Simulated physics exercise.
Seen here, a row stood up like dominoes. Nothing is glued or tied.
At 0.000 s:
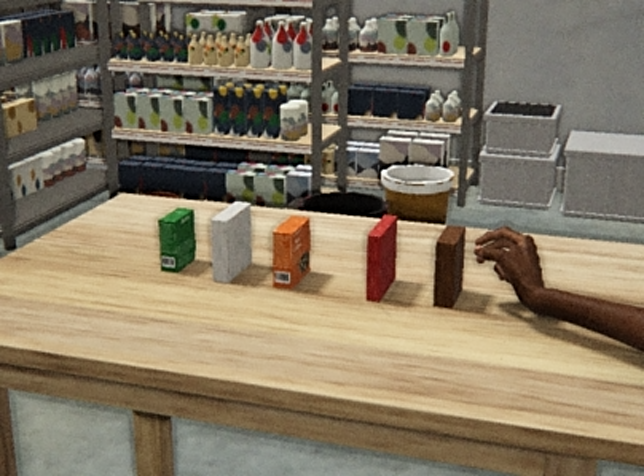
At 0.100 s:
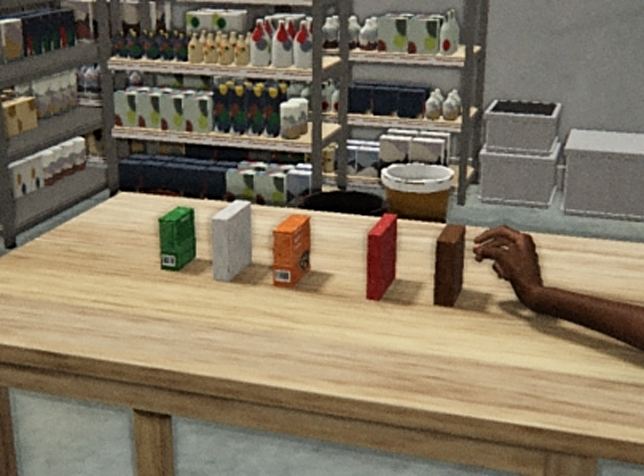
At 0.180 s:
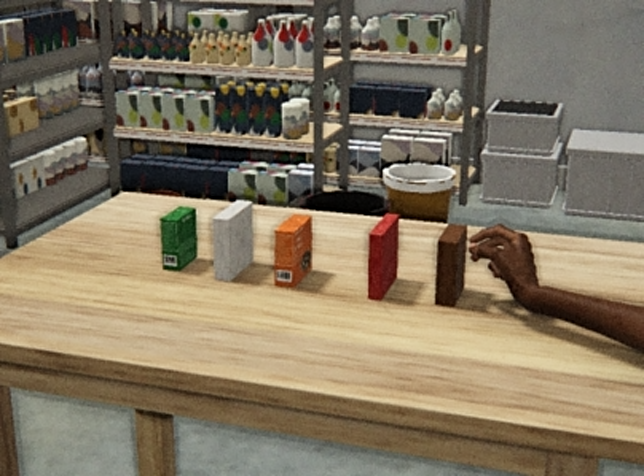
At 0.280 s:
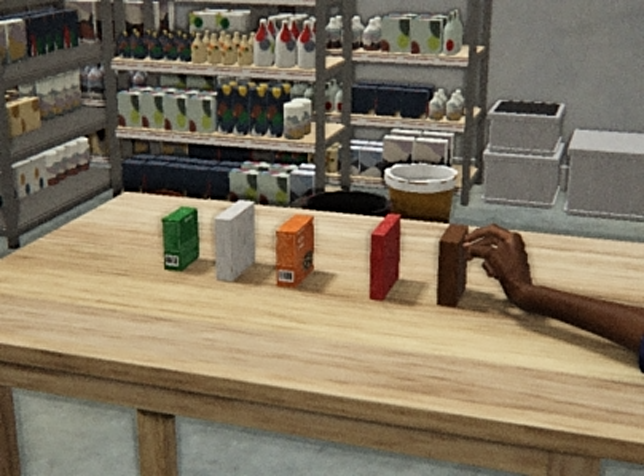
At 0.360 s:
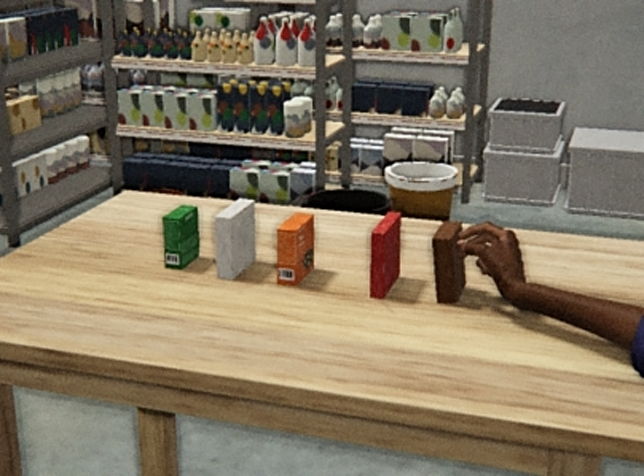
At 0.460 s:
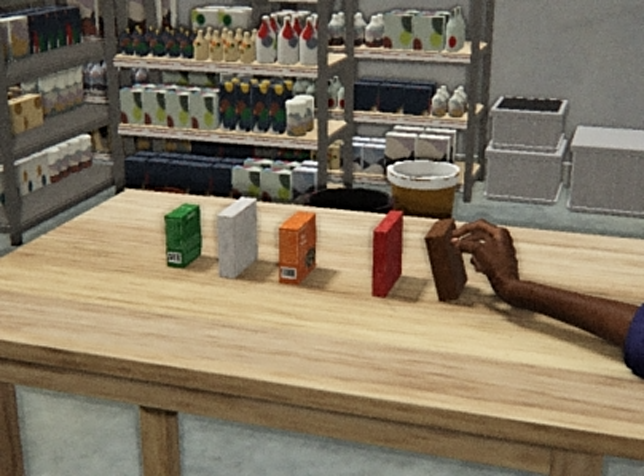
A hand reaches the brown block at the row's right end and tilts it slightly left.
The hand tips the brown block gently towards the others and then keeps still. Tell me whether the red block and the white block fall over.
The red block tips over and the white block stays upright.
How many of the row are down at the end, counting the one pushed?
2 of them.
After 0.86 s, brown block 76° over; red block tipped 53° from how it was near (358, 257).
After 1.26 s, brown block 90° over; red block on its side near (340, 273).
At rest (3.8 s), tipped over on the table, red block; the other 2 in place. Seen from the same camera at the end, red block near (340, 273), white block near (238, 238).
